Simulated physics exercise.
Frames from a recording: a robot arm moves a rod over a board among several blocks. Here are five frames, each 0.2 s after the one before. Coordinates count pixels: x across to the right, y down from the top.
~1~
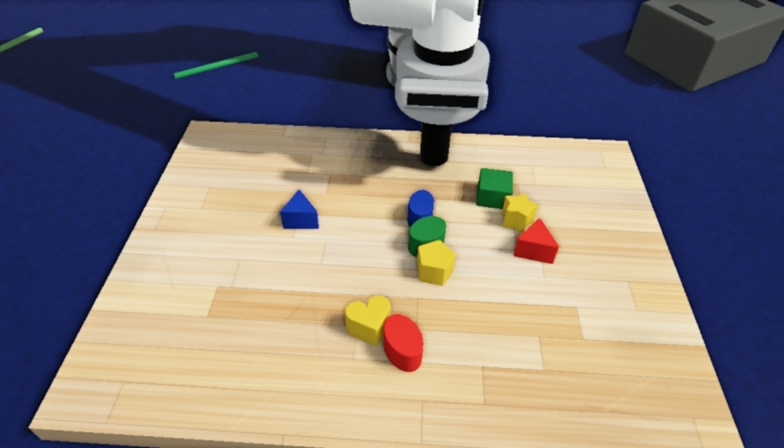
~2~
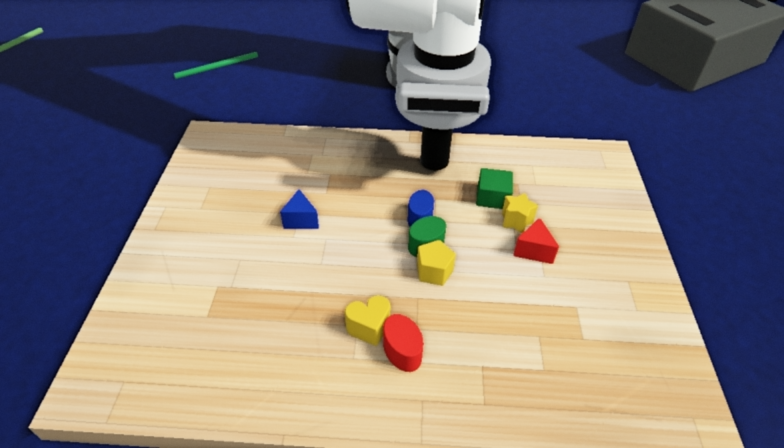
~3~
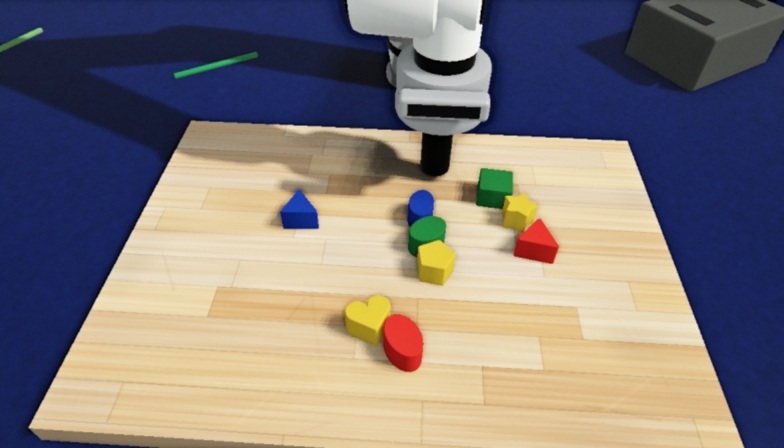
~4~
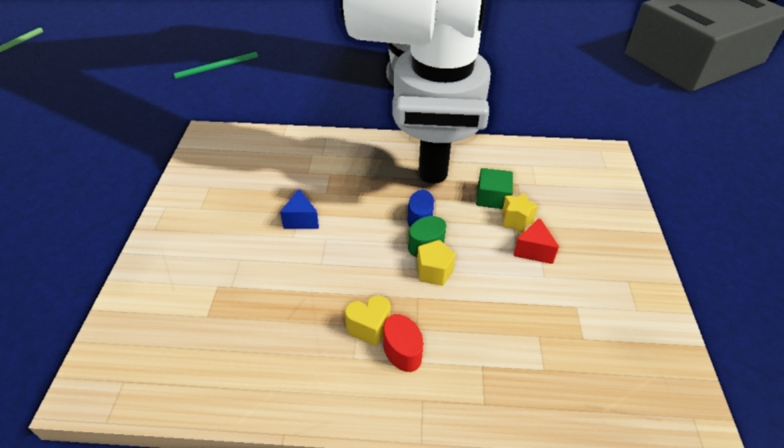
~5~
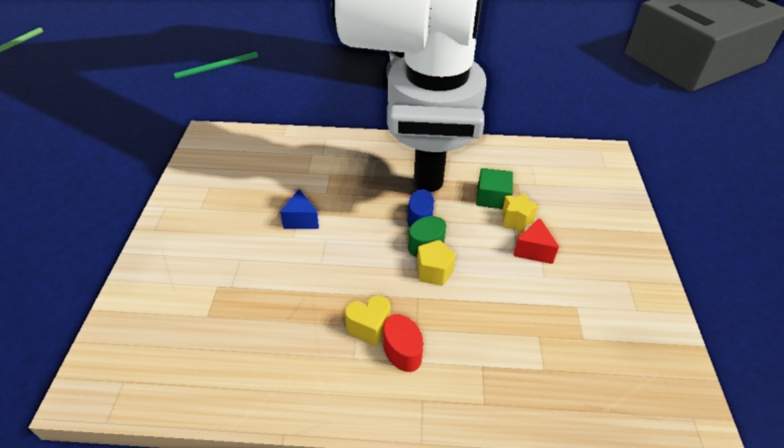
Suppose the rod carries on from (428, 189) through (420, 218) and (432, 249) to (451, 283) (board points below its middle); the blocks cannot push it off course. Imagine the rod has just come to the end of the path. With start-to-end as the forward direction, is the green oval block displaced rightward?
Going by the path, yes.
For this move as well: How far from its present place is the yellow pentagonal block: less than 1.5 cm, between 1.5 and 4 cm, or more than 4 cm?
It ends over 4 cm away.
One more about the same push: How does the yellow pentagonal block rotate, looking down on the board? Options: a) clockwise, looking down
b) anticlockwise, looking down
Choice b: Anticlockwise, looking down.
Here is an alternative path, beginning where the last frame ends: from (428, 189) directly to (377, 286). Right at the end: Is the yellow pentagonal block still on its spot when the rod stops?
Final answer: No.
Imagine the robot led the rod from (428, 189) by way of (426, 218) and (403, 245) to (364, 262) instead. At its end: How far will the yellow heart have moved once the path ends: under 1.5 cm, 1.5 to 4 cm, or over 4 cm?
Travel: Within 1.5 cm.
On the path given first. One third of the way, rod at (421, 211); blue oval block at (407, 223), turned 25° clockwise; green oval block at (421, 245), turned 35° anticlockwise; yellow pentagonal block at (442, 267), turned 20° anticlockwise.
Two thirds of the way, rod at (434, 243); blue oval block at (396, 233), turned 85° clockwise; green oval block at (416, 257), turned 60° anticlockwise; yellow pentagonal block at (446, 272), turned 40° anticlockwise.
At the end, rod at (452, 277); blue oval block at (396, 233), turned 85° clockwise; green oval block at (413, 260), turned 55° anticlockwise; yellow pentagonal block at (455, 295), turned 40° anticlockwise; green square still.
